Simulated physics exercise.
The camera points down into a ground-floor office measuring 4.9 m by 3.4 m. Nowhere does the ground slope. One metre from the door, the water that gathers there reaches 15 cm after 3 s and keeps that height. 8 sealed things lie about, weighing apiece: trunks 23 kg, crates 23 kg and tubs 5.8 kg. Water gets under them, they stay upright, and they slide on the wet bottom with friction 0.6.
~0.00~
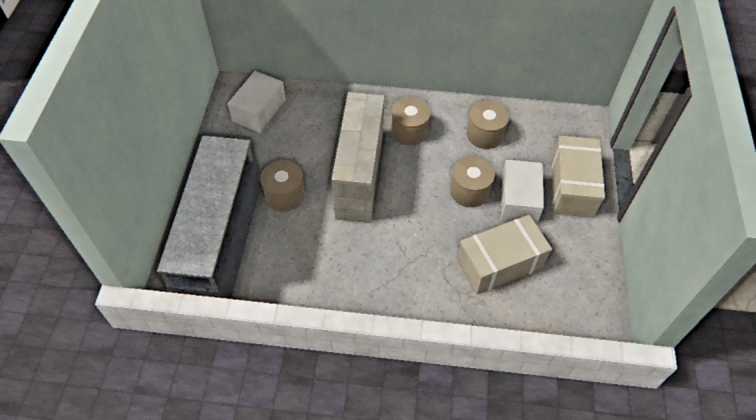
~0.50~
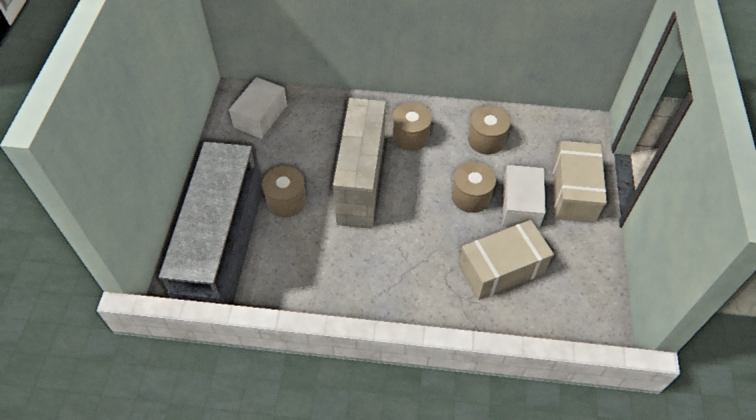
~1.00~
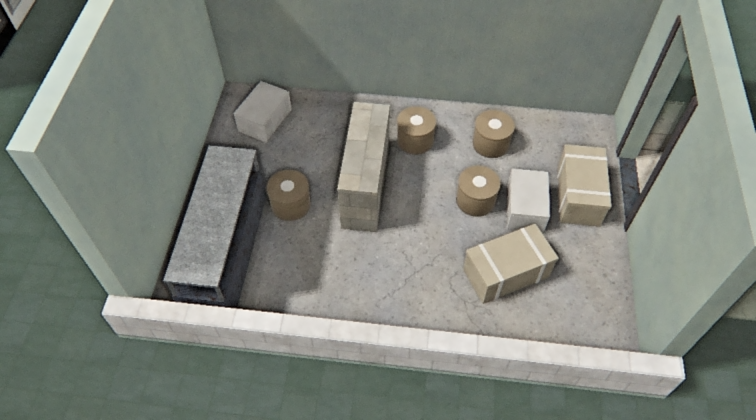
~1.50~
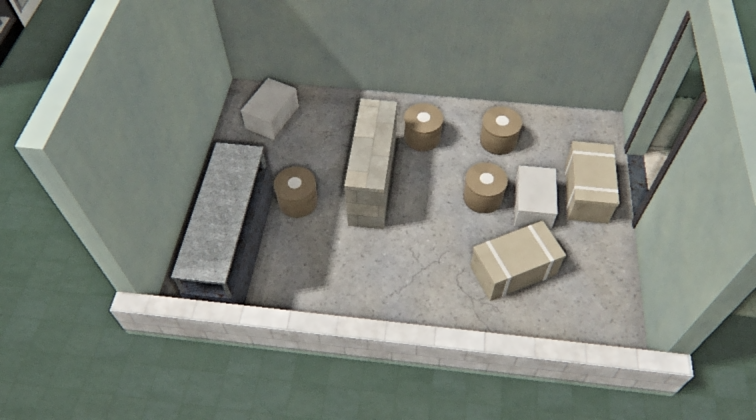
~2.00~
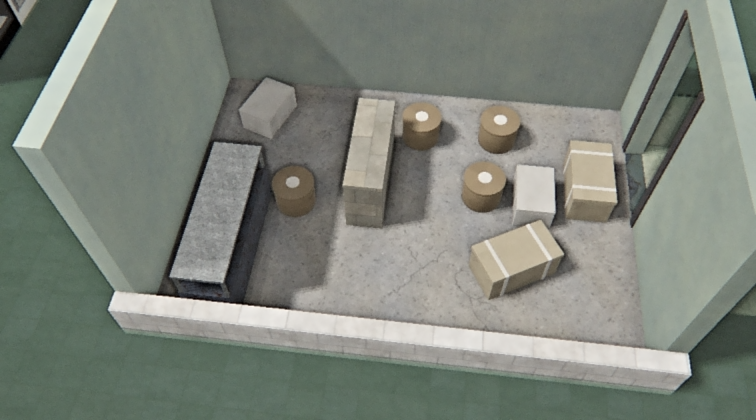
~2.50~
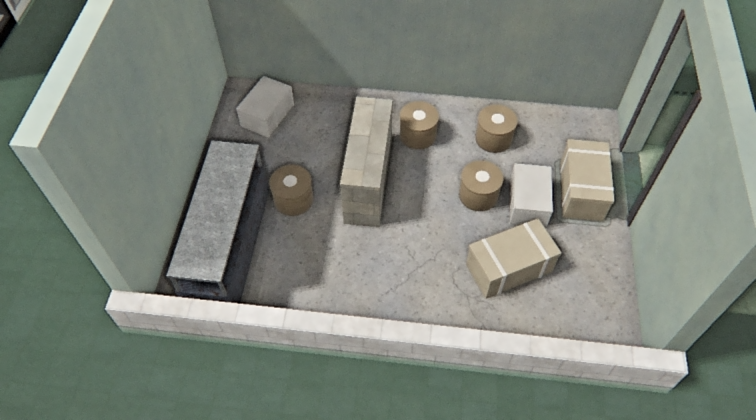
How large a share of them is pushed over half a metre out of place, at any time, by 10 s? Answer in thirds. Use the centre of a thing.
Under a third.
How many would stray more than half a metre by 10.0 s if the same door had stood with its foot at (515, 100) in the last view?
The count would be 2.
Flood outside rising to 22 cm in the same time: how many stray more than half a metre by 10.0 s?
I count 6 of them in that case.
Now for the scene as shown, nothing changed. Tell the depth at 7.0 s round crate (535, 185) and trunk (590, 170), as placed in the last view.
Roughly 5 and 5 cm.
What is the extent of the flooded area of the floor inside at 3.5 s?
2.0 m2.
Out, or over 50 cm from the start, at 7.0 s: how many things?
At that time I count 0.
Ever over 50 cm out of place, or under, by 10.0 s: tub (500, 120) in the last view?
Beyond.
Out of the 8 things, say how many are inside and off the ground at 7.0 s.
Of them, 0.
After 3.5 s 0 of 8 are over 50 cm from their spots; 0 afloat.
After 4.5 s 0 of 8 are over 50 cm from their spots; 0 afloat.
After 7.0 s 0 of 8 are over 50 cm from their spots; 0 afloat.
After 10.0 s 1 of 8 are over 50 cm from their spots, and 1 have been at some point; 1 afloat.
